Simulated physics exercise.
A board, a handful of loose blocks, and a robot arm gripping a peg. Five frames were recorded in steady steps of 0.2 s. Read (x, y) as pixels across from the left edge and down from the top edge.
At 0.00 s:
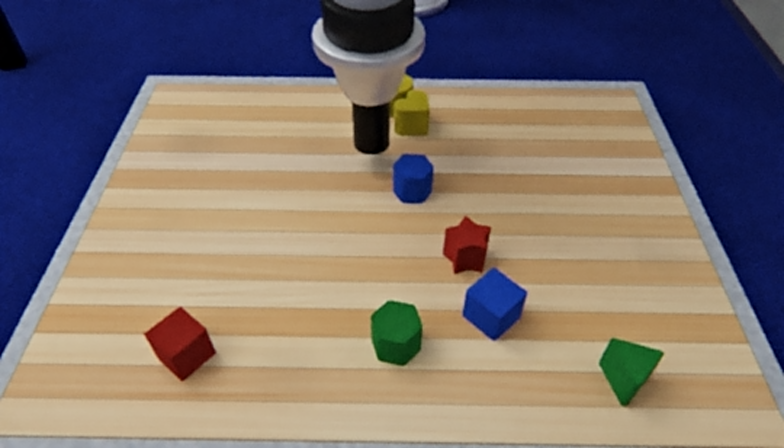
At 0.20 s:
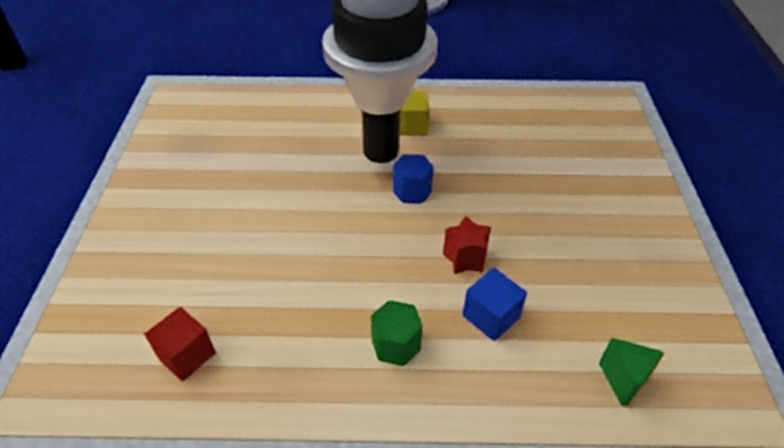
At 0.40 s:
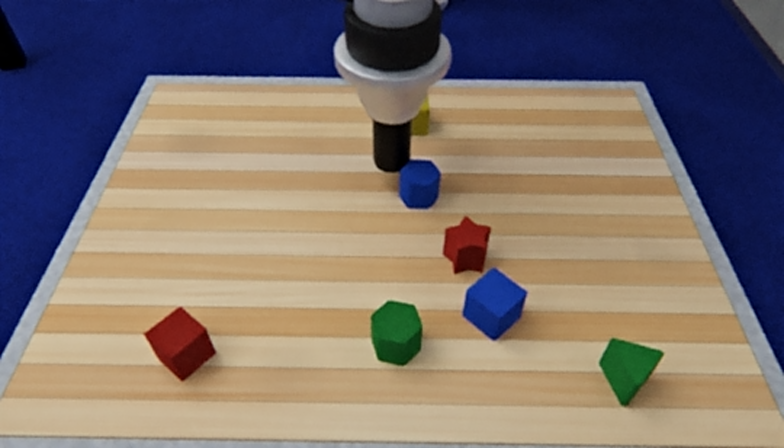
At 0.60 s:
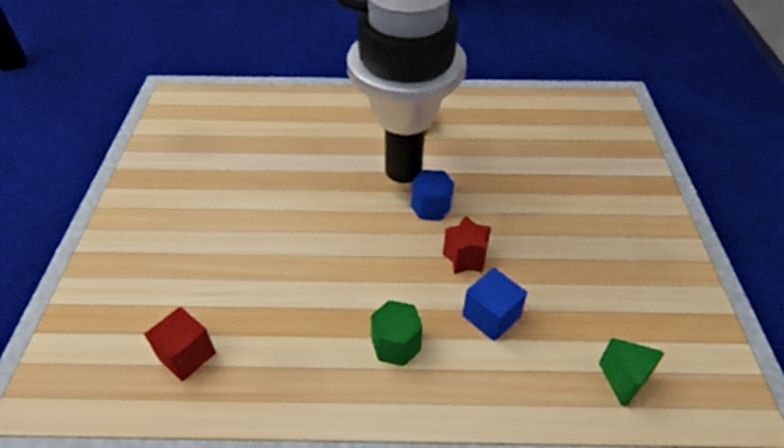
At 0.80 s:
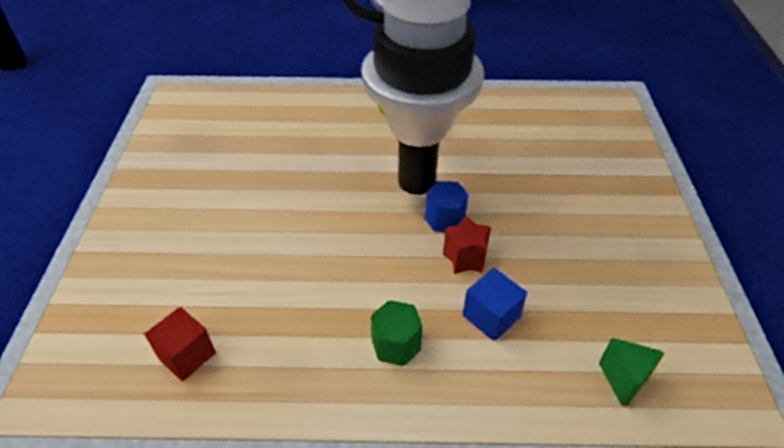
On a striped wooden board, a robot arm's peg moves toward the blue hexagon and pushes it toward the red star.
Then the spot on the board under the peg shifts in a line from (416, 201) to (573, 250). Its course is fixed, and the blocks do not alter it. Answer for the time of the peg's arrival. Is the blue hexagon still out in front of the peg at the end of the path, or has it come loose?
Shed along the way.
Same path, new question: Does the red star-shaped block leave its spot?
It seems so.
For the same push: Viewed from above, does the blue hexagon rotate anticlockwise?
No - that is not the case.
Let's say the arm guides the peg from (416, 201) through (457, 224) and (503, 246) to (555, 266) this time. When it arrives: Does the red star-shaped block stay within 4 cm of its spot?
I believe so.
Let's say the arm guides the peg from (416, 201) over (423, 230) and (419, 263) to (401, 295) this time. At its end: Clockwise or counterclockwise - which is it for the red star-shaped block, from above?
Top view: Clockwise.
The first path, step by step. One third of the way, peg at (468, 198); blue hexagon at (496, 214), turned 25° clockwise; red star-shaped block at (481, 243), turned 55° clockwise.
Two thirds of the way, peg at (524, 215); blue hexagon at (543, 239), turned 65° clockwise; red star-shaped block at (483, 244), turned 60° clockwise.
At the end, peg at (579, 231); blue hexagon at (568, 252), turned 145° clockwise; red star-shaped block at (483, 244), turned 60° clockwise; blue square block still.
